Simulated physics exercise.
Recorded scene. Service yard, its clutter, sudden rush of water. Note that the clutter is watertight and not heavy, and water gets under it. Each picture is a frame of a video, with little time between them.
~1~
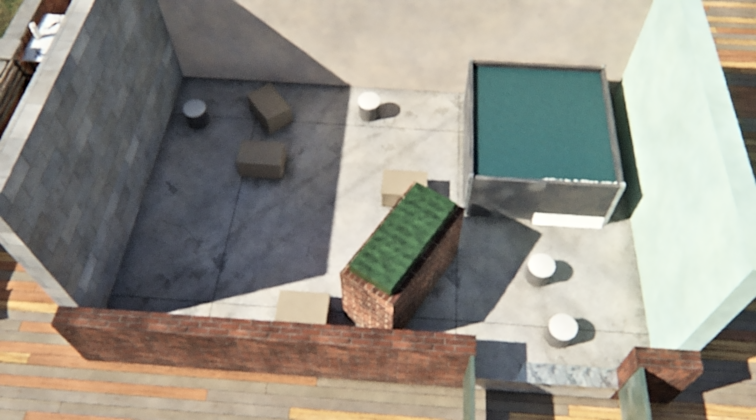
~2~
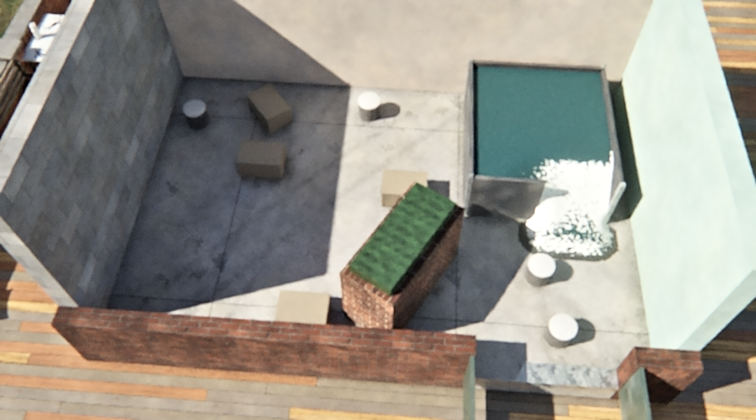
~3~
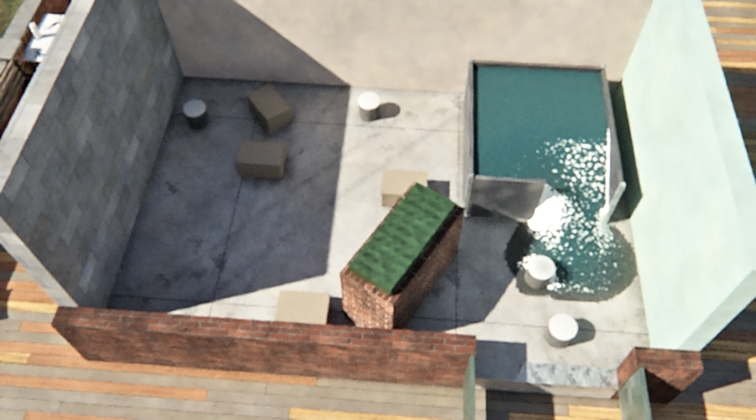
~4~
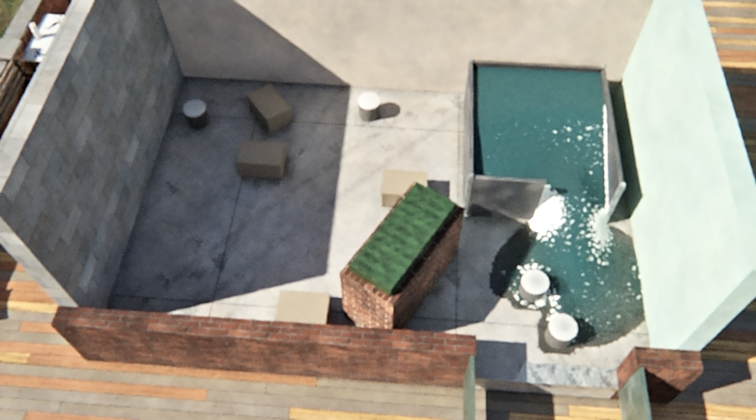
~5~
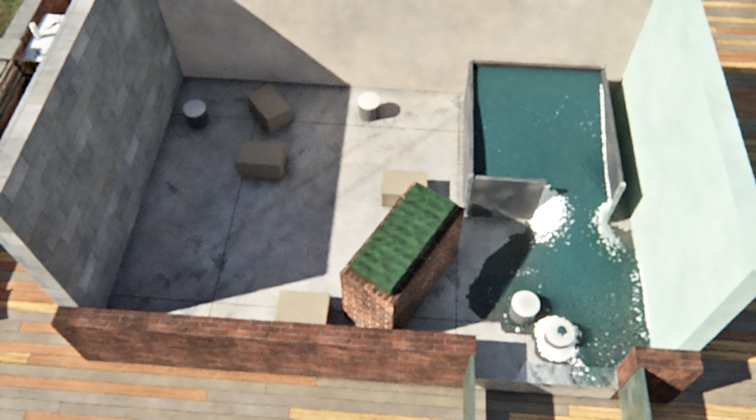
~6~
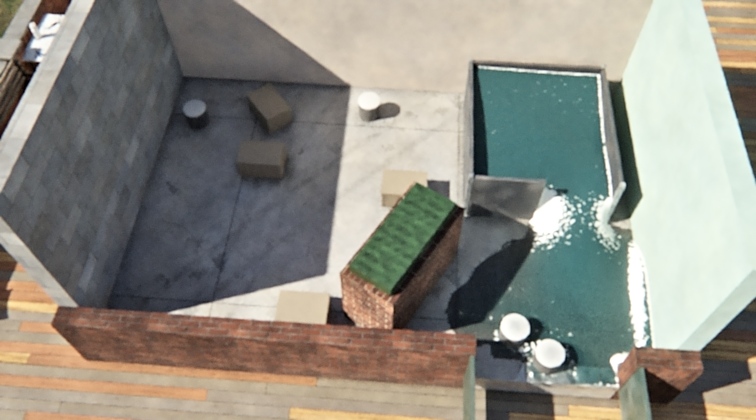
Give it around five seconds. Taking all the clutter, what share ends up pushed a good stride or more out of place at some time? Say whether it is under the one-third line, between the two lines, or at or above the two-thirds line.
Low band.
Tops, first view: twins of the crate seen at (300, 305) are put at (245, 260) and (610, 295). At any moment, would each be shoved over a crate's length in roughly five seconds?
Item by item: Remains in place; driven off.
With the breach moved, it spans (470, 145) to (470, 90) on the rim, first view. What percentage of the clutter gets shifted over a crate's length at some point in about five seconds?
That works out to some 60 %.
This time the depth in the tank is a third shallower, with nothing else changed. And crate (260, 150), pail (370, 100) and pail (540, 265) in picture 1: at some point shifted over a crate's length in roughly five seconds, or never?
Going through them in turn, I'd say never got there, then never got there, then got there.
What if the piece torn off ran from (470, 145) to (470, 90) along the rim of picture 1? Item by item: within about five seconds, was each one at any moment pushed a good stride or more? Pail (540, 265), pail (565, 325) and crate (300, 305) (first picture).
First stays short of it, second stays short of it, third stays short of it.
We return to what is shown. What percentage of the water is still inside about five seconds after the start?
Close to 50 percent of it stays.
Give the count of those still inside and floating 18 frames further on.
Counting them up gives 0.
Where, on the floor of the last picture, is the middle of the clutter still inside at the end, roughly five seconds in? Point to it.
The mean position lies close to (301, 167).
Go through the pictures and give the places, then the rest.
In the first picture, a pail at (542, 265) rests on the ground; a pail at (563, 326) rests on the ground; 0 of 8 have shifted.
In the second picture, a pail at (542, 265), on the bottom; a pail at (563, 326), on the bottom; 0 of 8 have shifted.
In the third picture, a pail at (541, 267) rests on the ground, close to its start; a pail at (563, 326), on the bottom; 0 of 8 have shifted.
In the fourth picture, a pail at (535, 281), on the bottom, close to its start; a pail at (563, 327) rests on the ground; 1 of 8 have shifted.
In the fifth picture, a pail at (526, 303), on the bottom, a stride from its start; a pail at (560, 332) rests on the ground, close to its start; 2 of 8 have shifted.
In the sixth picture, a pail at (515, 327), on the bottom, a stride from its start; a pail at (550, 353) rests on the ground, a stride from its start; 2 of 8 have shifted.
A moment on, 2 of 8 are well off their spots; 0 afloat.
Next, 2 of 8 are well off their spots; 0 afloat.
Later, 2 of 8 are well off their spots; 0 afloat.
In the end, 2 of 8 are well off their spots, and 2 have been at some point; 0 afloat.
